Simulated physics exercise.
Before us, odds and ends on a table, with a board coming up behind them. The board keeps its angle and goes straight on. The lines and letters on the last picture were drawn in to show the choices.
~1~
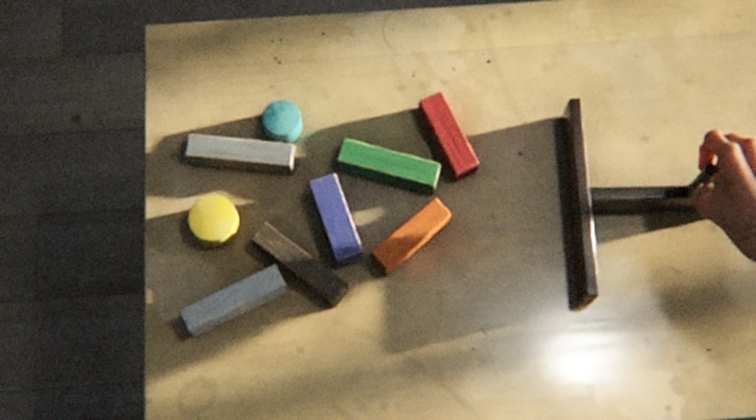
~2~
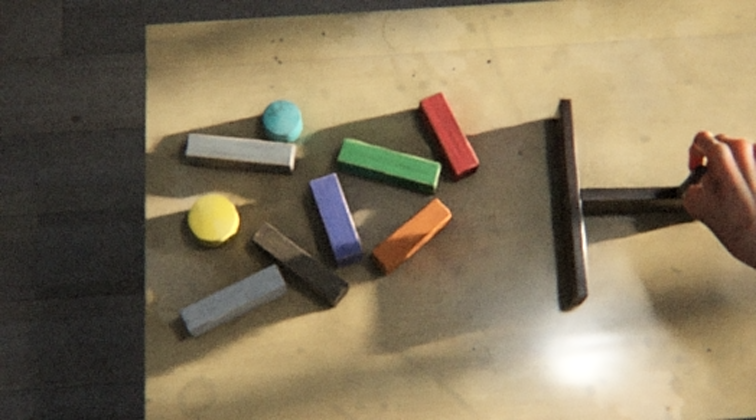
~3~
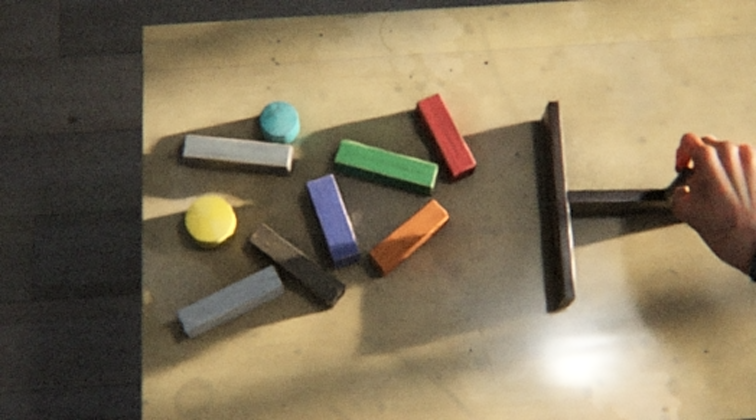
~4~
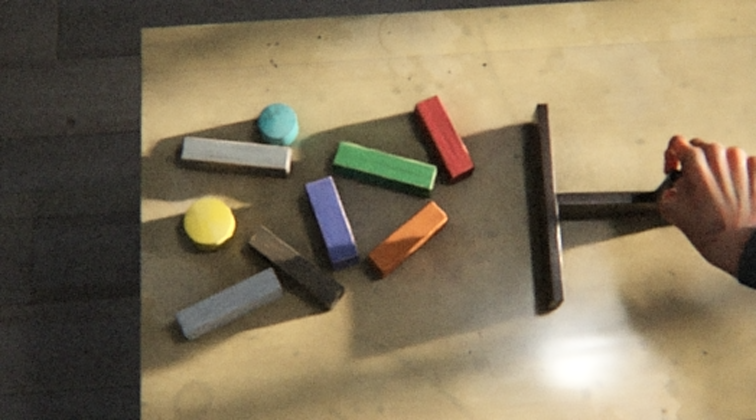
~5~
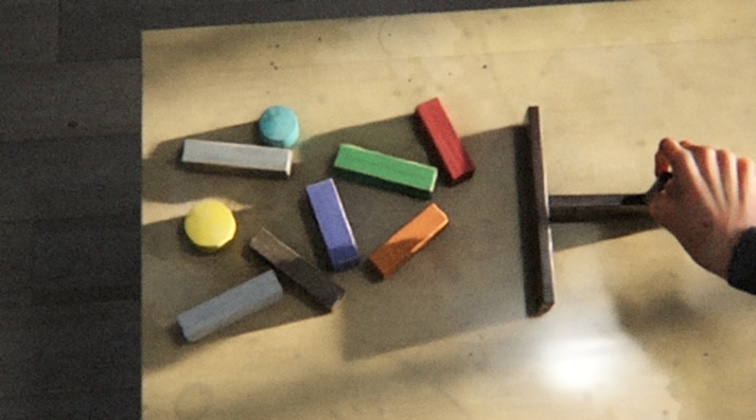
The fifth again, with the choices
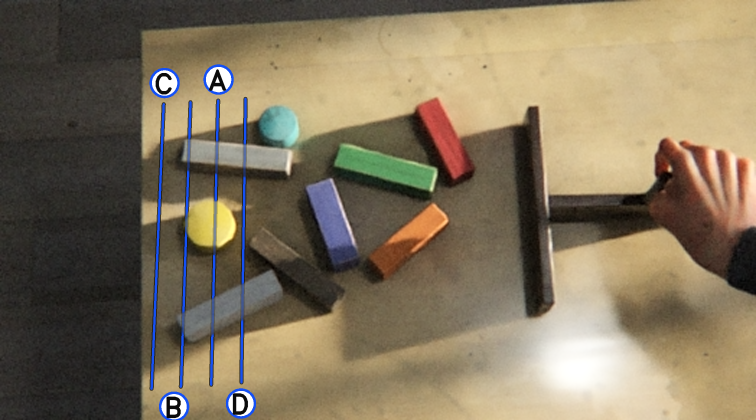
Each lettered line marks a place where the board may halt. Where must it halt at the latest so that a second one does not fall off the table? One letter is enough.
It can go as far as D.
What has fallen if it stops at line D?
The grey stick.
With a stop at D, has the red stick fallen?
No.
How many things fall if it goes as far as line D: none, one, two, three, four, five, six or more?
In all, one.
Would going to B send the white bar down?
Yes.
On the marked copy, A at (215, 236); B at (186, 238); C at (158, 240); D at (244, 234).
Taking D. A third of the way, board (435, 208); red stick (412, 142); green stick (347, 171).
Two thirds of the way, board (327, 216); grey stick (158, 144); white bar (210, 316).
When it is over, board (244, 221); grey stick over the edge; yellow tin (147, 236); one fallen.
As for the rest, A drops two; B drops six; C drops seven.
